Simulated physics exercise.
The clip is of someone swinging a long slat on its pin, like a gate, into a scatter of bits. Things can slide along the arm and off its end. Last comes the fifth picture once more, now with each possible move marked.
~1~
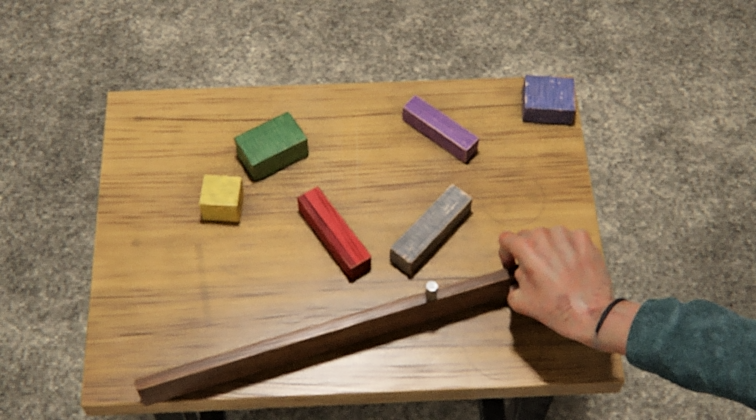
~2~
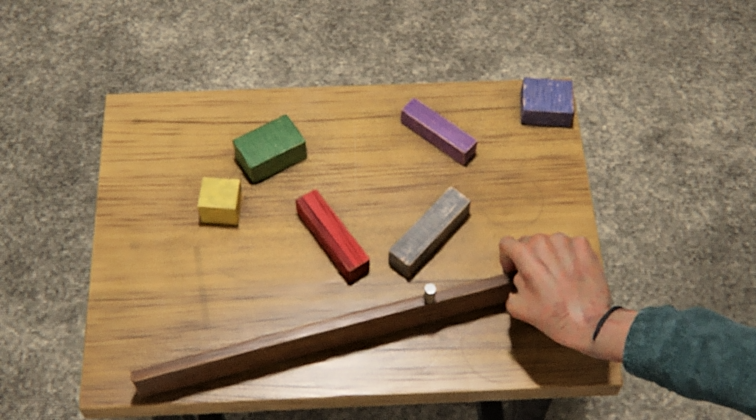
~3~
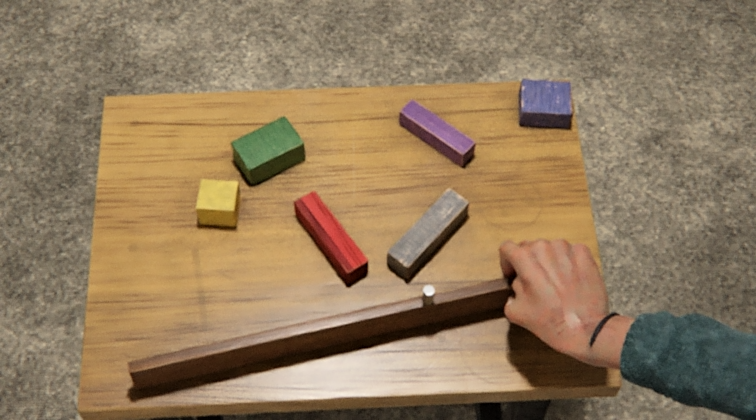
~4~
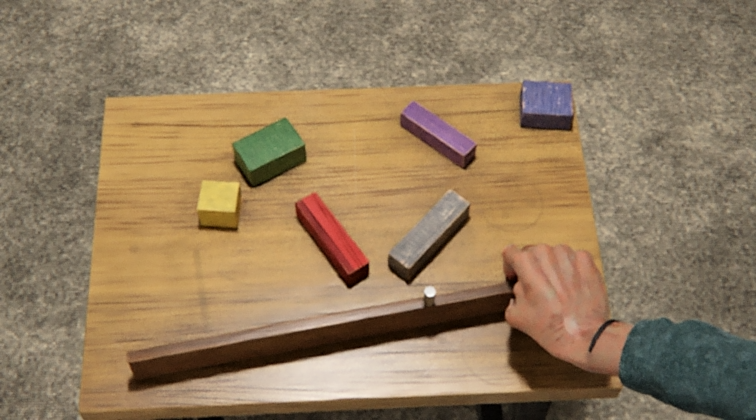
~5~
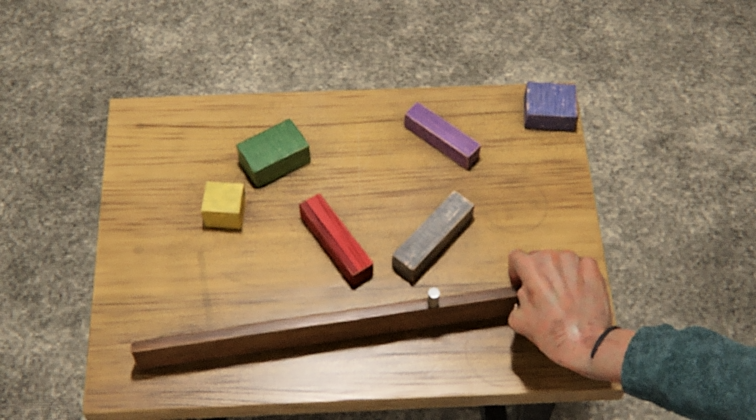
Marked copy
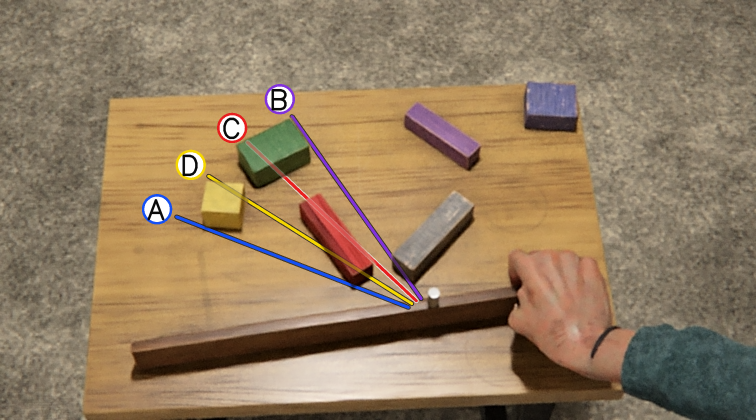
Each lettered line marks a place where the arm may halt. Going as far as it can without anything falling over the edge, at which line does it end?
As far as mark B.
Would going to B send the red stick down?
By then, no.
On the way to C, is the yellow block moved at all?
Yes.
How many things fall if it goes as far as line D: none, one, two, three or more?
The count is none.
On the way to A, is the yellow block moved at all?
By then, no.
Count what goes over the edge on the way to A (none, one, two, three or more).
In all, none.
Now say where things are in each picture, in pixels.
In the first frame, yellow block (222, 198); green block (272, 146); purple bar (440, 129).
In the second frame, arm (278, 338); red stick (333, 235).
In the third frame, arm (275, 335); yellow block (219, 203).
In the fourth frame, arm (275, 330); purple bar (438, 134).
In the fifth frame, arm (278, 325); red stick (336, 239); blue block (550, 106); yellow block (224, 205).
On the marked copy, A at (290, 261); B at (353, 203); C at (329, 219); D at (307, 238).
With B. Early on, arm (285, 265); blue block (550, 106); purple bar (442, 136).
Further on, arm (317, 215); green block (292, 128); yellow block (269, 166).
At the end, arm (352, 189); green block (335, 88); yellow block (328, 132); nothing has fallen.
As for the rest, A is safe but short; C is safe but short; D is safe but short.
